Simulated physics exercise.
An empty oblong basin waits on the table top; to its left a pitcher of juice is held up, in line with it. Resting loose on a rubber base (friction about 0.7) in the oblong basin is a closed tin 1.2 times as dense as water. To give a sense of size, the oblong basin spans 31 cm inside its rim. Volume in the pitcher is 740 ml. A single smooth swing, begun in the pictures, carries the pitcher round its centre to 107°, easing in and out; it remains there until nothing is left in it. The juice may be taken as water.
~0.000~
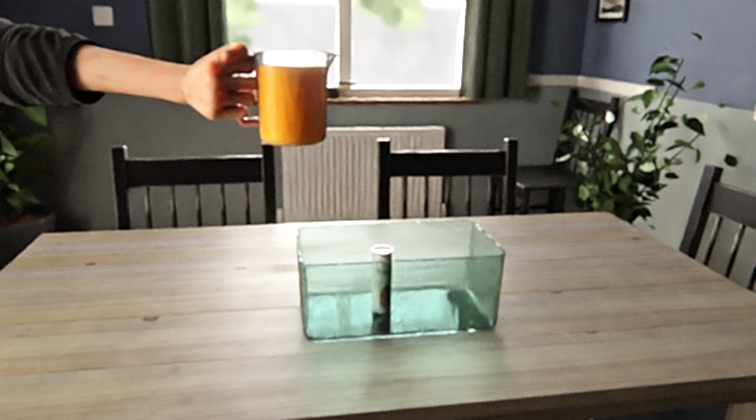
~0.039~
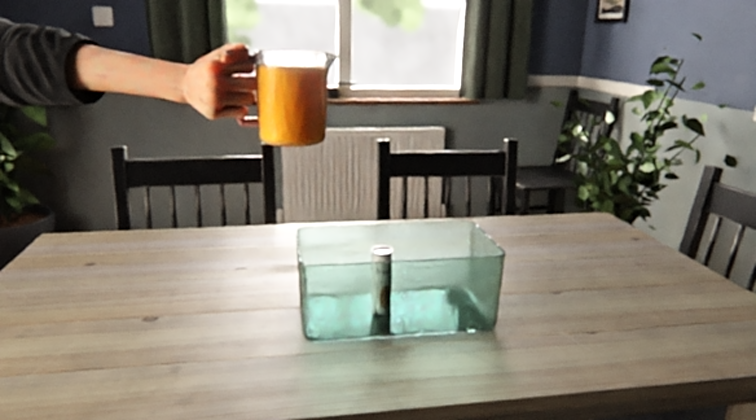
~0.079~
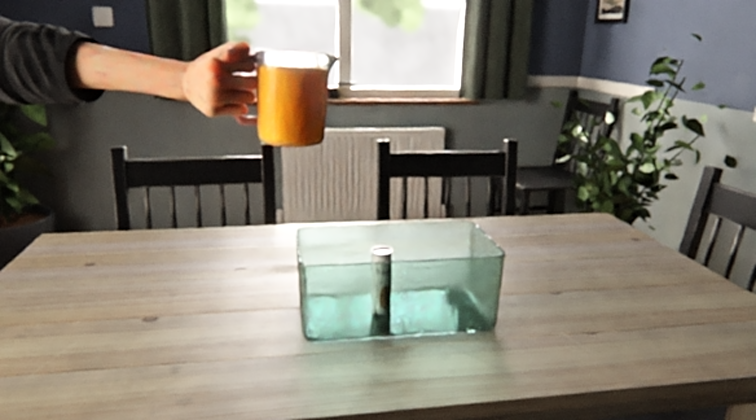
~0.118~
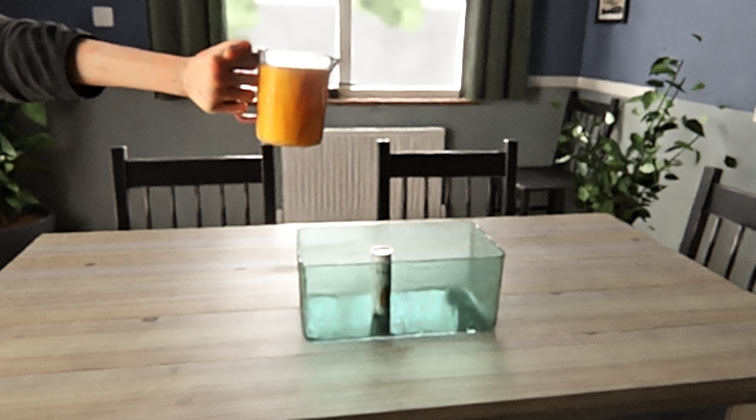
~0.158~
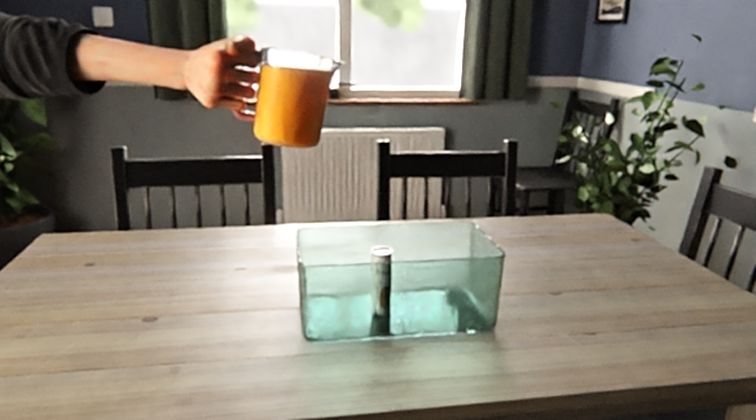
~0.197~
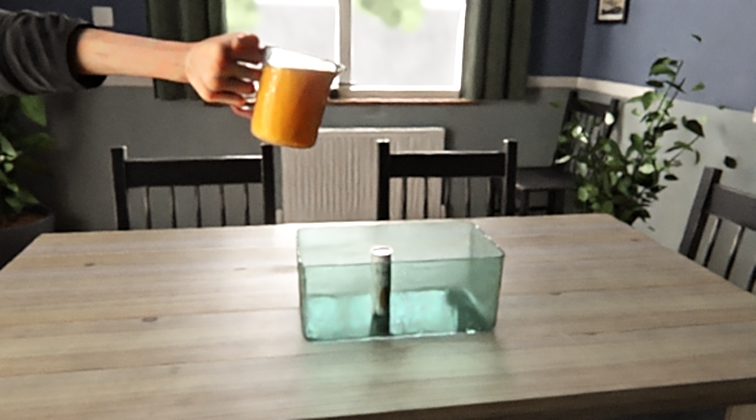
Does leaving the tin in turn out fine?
It does not keel over.
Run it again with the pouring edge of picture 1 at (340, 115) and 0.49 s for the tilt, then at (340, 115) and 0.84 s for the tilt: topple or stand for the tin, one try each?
First it topples; then it topples.
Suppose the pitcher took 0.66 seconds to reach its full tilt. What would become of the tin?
Then the tin does not tip.
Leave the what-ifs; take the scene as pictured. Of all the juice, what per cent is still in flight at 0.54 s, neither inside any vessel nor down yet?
Close to 22 per cent, I'd say.
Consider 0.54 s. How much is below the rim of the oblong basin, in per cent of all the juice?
1 %, more or less.
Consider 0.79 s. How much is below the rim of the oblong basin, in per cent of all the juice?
It works out near 42 per cent.
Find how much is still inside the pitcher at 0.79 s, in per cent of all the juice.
24 %.
By 0.54 s the tilt is 77° and 76 per cent is still to pour; the tin stands where it began.
By 0.79 s the tilt is 106° and 24 per cent is still to pour; the tin stands where it began.
By 1.05 s the tilt is 107° and 2 per cent is still to pour; the tin stands where it began.
By 1.34 s the tilt is 107° and 0 per cent is still to pour; the tin stands where it began.
At rest the tin stands where it began.
